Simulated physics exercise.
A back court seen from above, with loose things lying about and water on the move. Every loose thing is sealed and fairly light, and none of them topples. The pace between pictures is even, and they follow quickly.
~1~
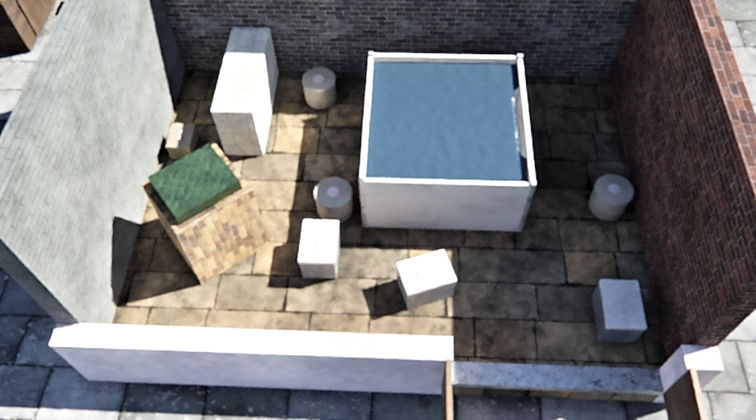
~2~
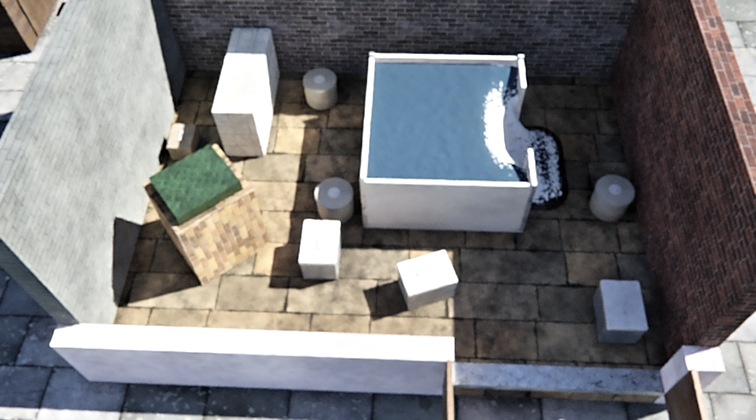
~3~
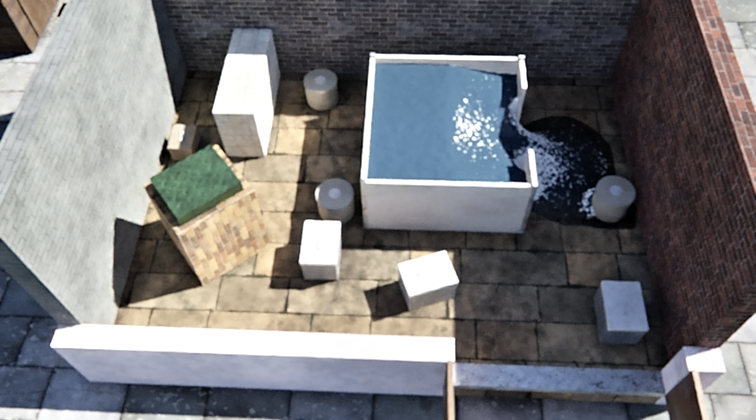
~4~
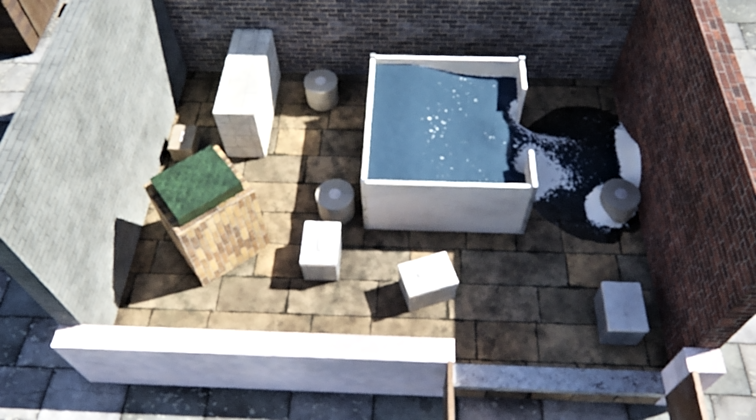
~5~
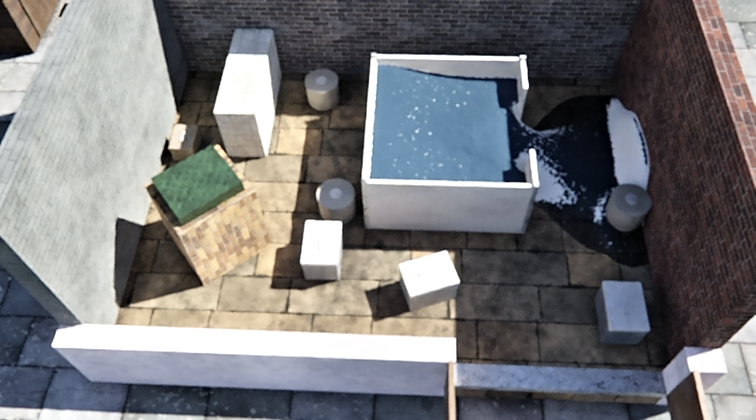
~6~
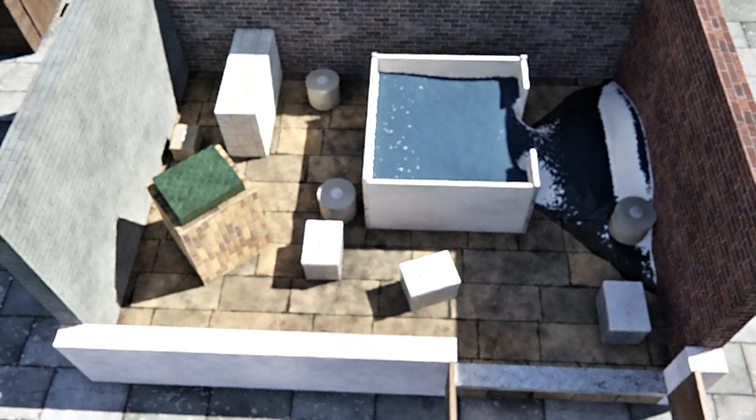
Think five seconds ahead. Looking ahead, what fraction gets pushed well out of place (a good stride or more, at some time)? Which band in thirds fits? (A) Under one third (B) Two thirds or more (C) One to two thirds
C, one to two thirds.
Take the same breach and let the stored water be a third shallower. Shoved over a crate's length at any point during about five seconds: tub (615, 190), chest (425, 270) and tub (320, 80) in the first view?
The first one: Reaches it. The second: Doesn't reach it. The third: Reaches it.
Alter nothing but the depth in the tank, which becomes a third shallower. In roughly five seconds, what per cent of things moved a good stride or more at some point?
40 per cent.
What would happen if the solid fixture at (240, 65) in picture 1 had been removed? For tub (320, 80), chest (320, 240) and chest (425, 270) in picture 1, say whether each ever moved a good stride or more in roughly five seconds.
As listed: That far or more, less than that, no.
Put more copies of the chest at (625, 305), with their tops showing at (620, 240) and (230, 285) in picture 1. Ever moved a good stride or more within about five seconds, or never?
In order: Shoved clear, then hardly budges.
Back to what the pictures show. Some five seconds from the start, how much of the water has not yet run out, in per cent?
I make it 74 per cent.
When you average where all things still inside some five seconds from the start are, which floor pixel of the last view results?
The average sits close to (345, 247).
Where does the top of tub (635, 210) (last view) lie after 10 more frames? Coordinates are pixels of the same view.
It should be around (490, 324).
A moment on, 1 of 7 are well off their spots; 0 afloat.
Next, 2 of 7 are well off their spots; 0 afloat.
Later, 3 of 7 are well off their spots; 0 afloat.
In the end, 3 of 7 are well off their spots, and 3 have been at some point; 2 afloat.
